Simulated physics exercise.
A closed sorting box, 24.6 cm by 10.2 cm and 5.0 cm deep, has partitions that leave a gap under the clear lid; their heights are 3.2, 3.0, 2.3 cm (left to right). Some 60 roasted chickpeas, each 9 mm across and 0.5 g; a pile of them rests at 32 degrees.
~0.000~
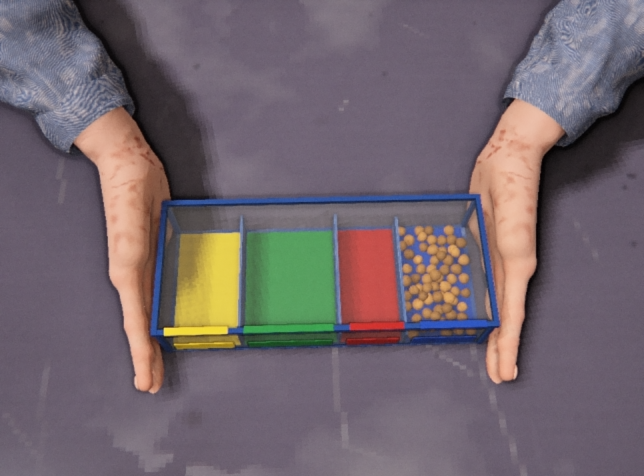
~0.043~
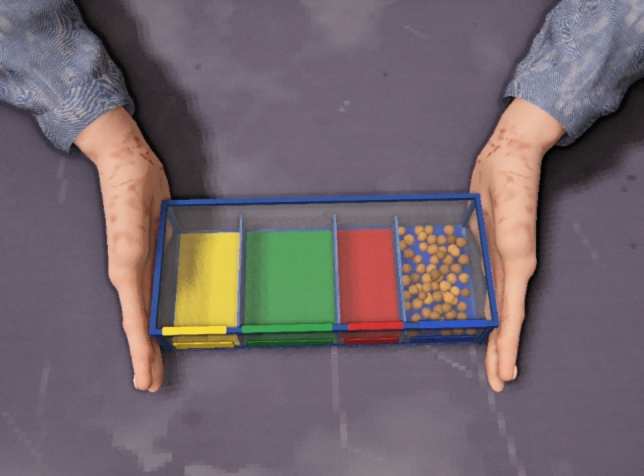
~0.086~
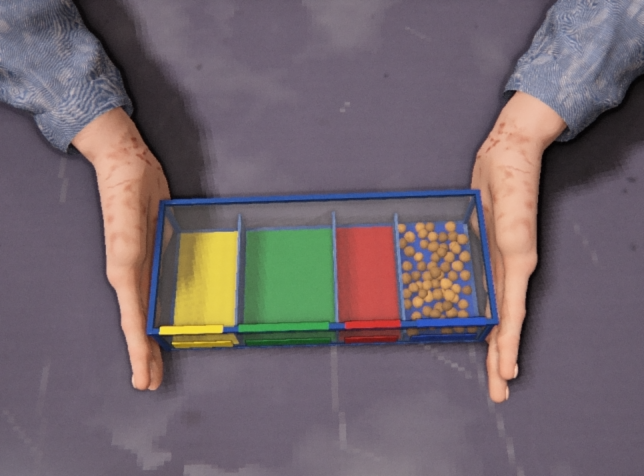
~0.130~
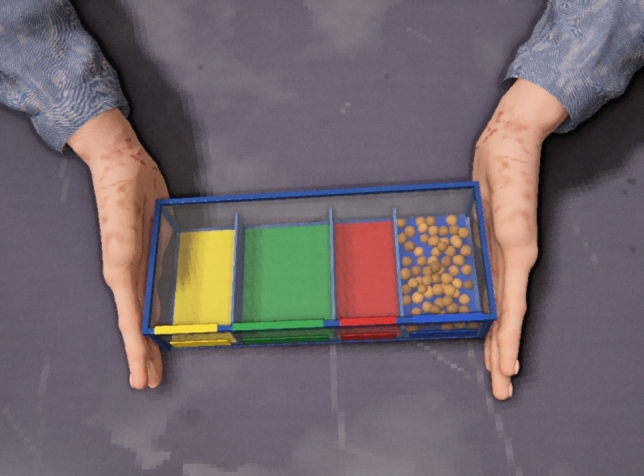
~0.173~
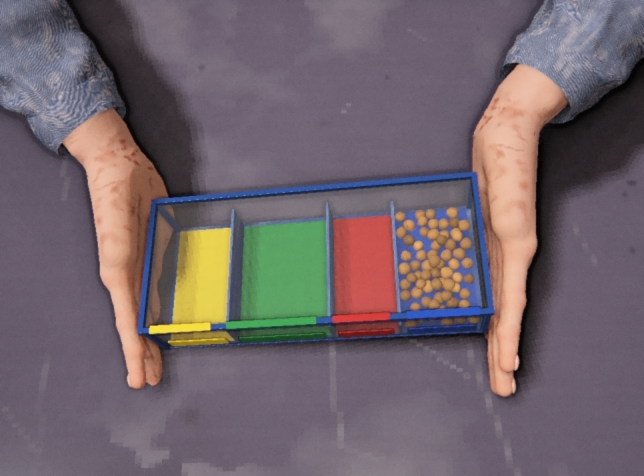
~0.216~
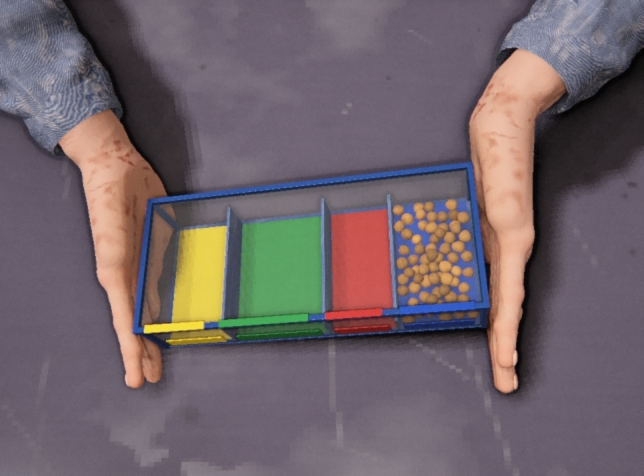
Two hands held a clear, blue-edged box with yellow, green, red and blue sections, then gradually tilted it a little, raising its right side, while the small tan balls stayed in the blue section.
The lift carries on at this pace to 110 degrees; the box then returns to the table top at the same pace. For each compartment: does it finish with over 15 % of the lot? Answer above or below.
Red: Below, blue: Below, green: Below, yellow: Above.
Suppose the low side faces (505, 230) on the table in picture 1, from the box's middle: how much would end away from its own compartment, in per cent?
About 0 per cent.
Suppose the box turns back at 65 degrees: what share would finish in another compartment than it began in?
About 0 per cent.
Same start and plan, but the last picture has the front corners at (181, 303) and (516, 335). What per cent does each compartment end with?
Red 0; blue 100; green 0; yellow 0.
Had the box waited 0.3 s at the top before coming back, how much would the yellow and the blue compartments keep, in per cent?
Then: Yellow 95; blue 0.
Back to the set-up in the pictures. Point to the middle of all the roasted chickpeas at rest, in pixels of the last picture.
At about (191, 308).
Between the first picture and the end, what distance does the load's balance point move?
Roughly 19.5 cm.
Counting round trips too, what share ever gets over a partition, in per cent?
About 100 per cent.
After 1.40 s, tilt 110 degrees; red 55 %, blue 40 %, green 5 %.
After 2.19 s, tilt 50 degrees; green 5 %, yellow 95 %.
After 3.00 s, tilt 0 degrees; green 5 %, yellow 95 %.
In the end, at 3.6 s, red 0 %, blue 0 %, green 5 %, yellow 95 %.
